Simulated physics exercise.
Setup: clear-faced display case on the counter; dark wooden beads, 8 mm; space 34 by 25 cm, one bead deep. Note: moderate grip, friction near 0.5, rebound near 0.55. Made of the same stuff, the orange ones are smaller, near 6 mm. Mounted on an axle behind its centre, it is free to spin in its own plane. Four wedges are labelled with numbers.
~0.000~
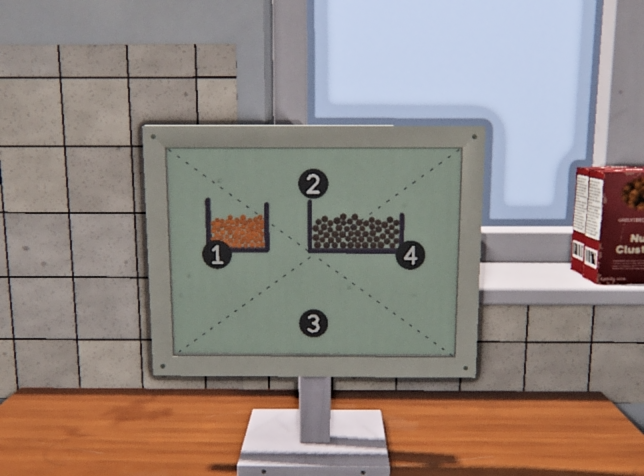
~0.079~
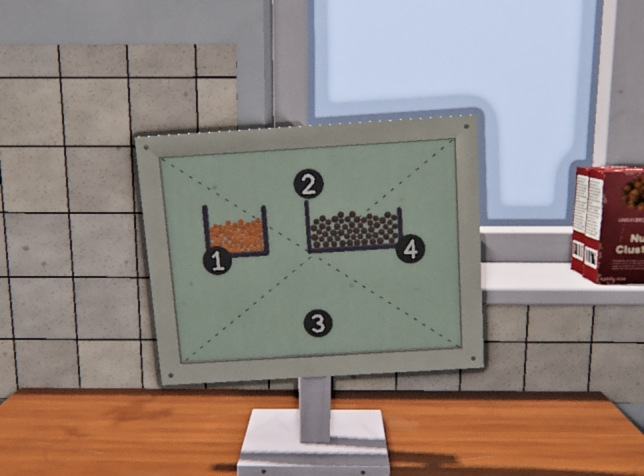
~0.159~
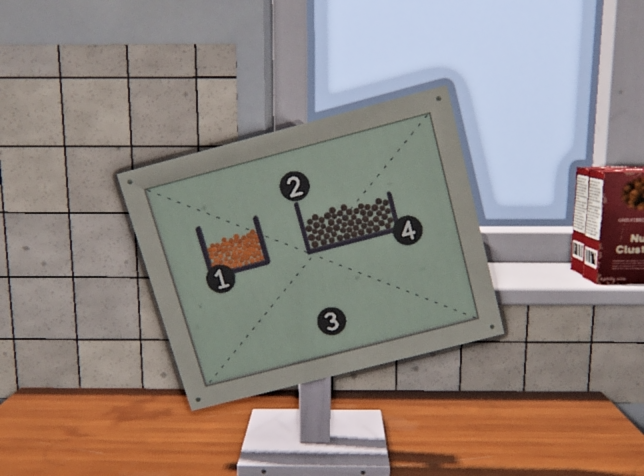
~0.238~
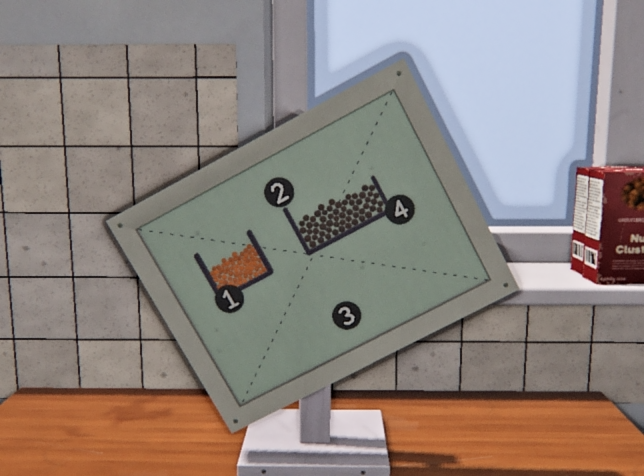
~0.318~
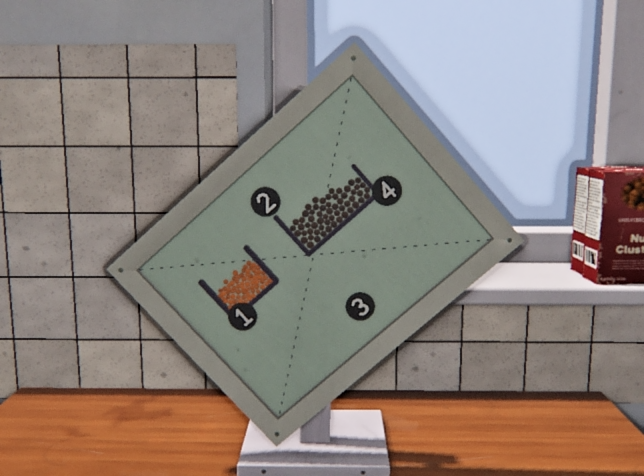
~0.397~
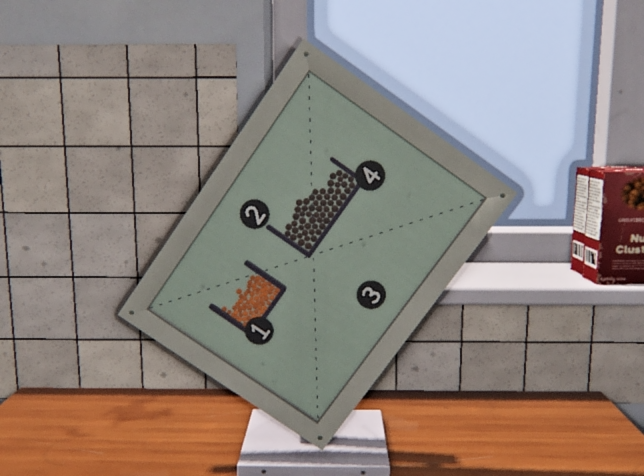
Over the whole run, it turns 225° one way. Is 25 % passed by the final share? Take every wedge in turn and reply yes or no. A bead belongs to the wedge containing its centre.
In turn: Wedge 1 no, wedge 2 yes, wedge 3 no, wedge 4 yes.
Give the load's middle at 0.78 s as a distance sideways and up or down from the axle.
Offset approx. 2 cm left, 9 cm below.
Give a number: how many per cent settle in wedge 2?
Some 60 percent.
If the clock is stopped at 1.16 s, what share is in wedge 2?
I'd put it around 65 in a hundred.
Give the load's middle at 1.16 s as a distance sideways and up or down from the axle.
The middle sits around 11 cm right of it and 10 cm below it.
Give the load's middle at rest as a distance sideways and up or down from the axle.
Left: About 1 cm; below: About 15 cm.
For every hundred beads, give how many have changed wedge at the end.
Something near 80 per cent end up elsewhere.
After 0.78 s, it stands 119° anticlockwise; the beads' middle is 2 cm left of and 9 cm below the centre; no. 1, 50 %, no. 2, 50 %, no. 4, 5 %.
After 1.16 s, it stands 183° anticlockwise; the beads' middle is 11 cm right of and 10 cm below the centre; no. 1, 35 %, no. 2, 65 %.
After 1.48 s, it has come round 225° anticlockwise; the beads' middle is 12 cm right of and 3 cm below the centre; no. 1, 10 %, no. 2, 90 %.
At rest by 2.5 s, it has come round 225° anticlockwise; no. 1, 0 %, no. 2, 60 %, no. 3, 0 %, no. 4, 40 %.
